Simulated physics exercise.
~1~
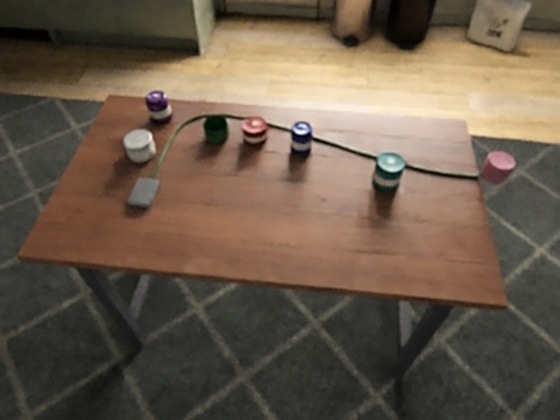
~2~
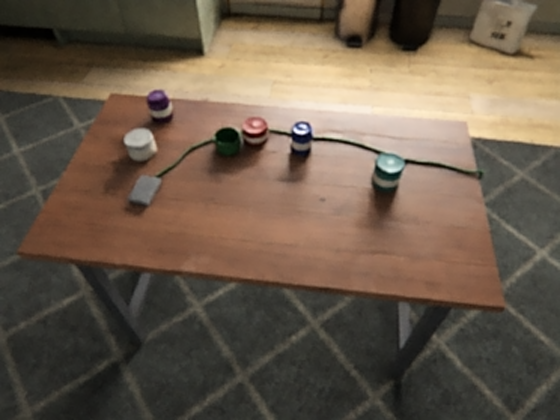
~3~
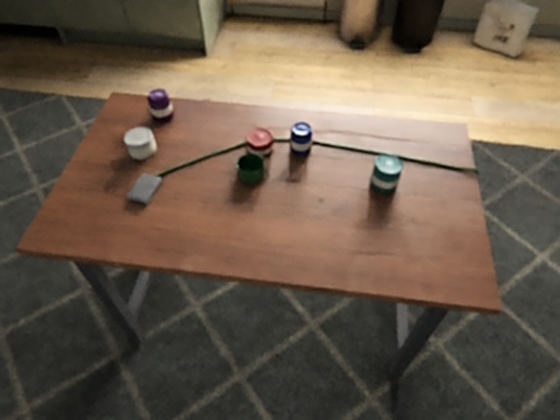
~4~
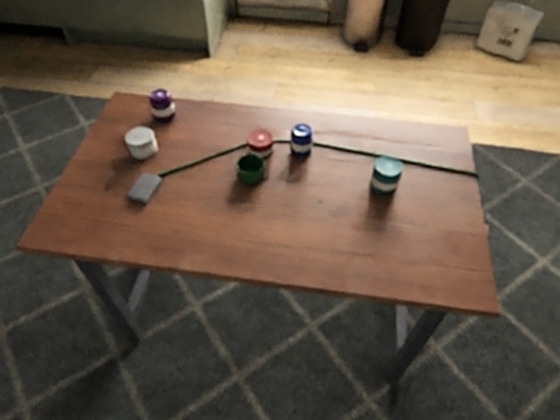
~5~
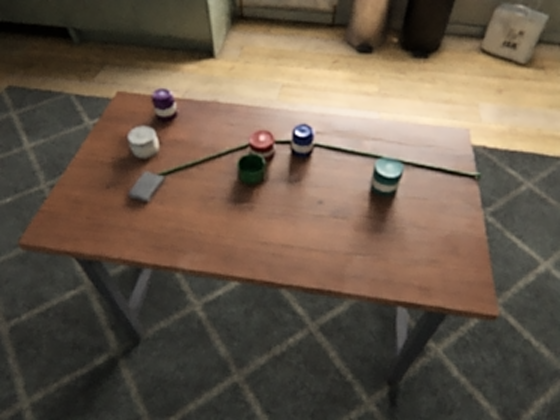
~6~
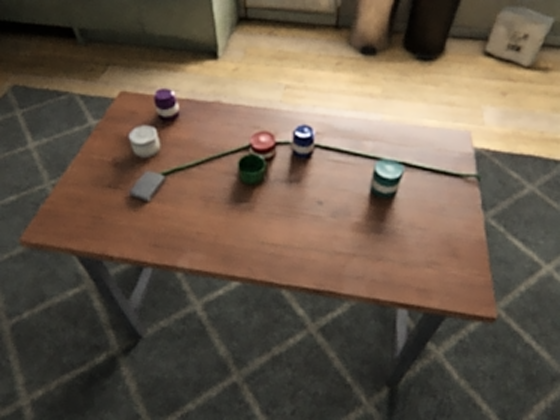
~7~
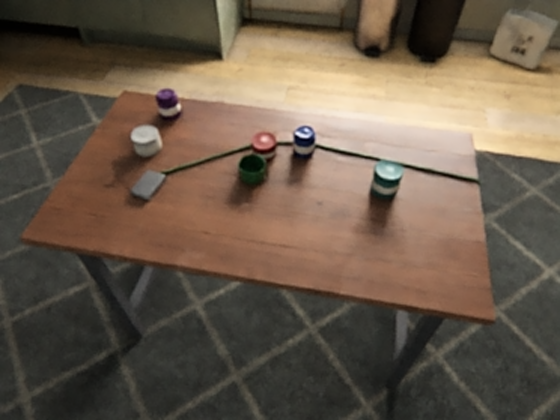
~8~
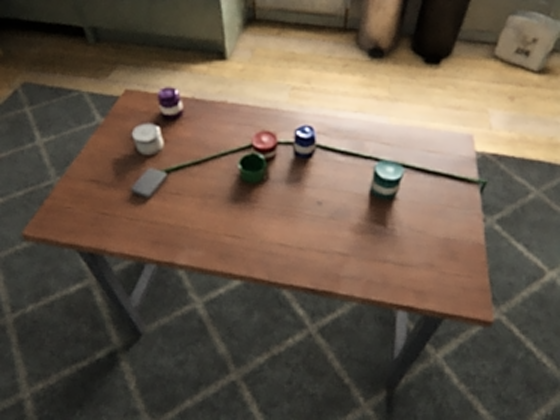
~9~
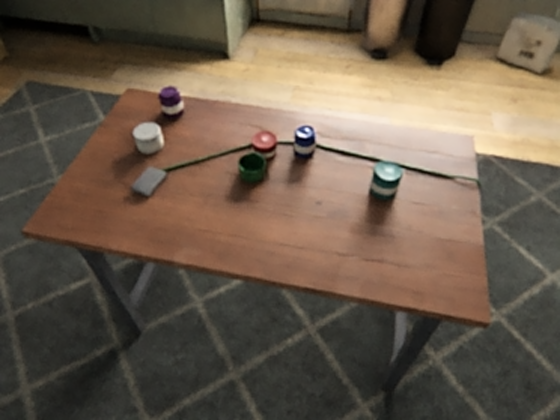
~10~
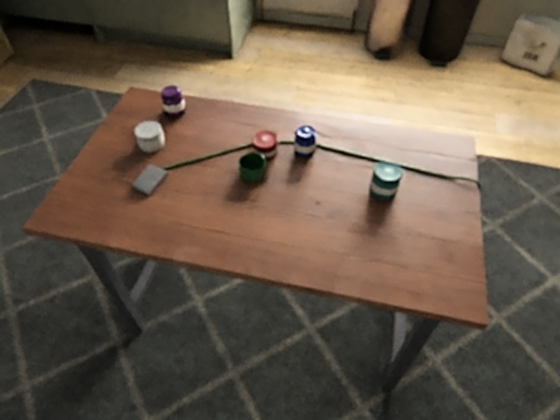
The pink speaker at the table's right edge dropped out of sight as the green cord pulled tight, dragging the green mug to the right and nudging the red tin, while the other jars, the white canister and the grey phone stayed put.
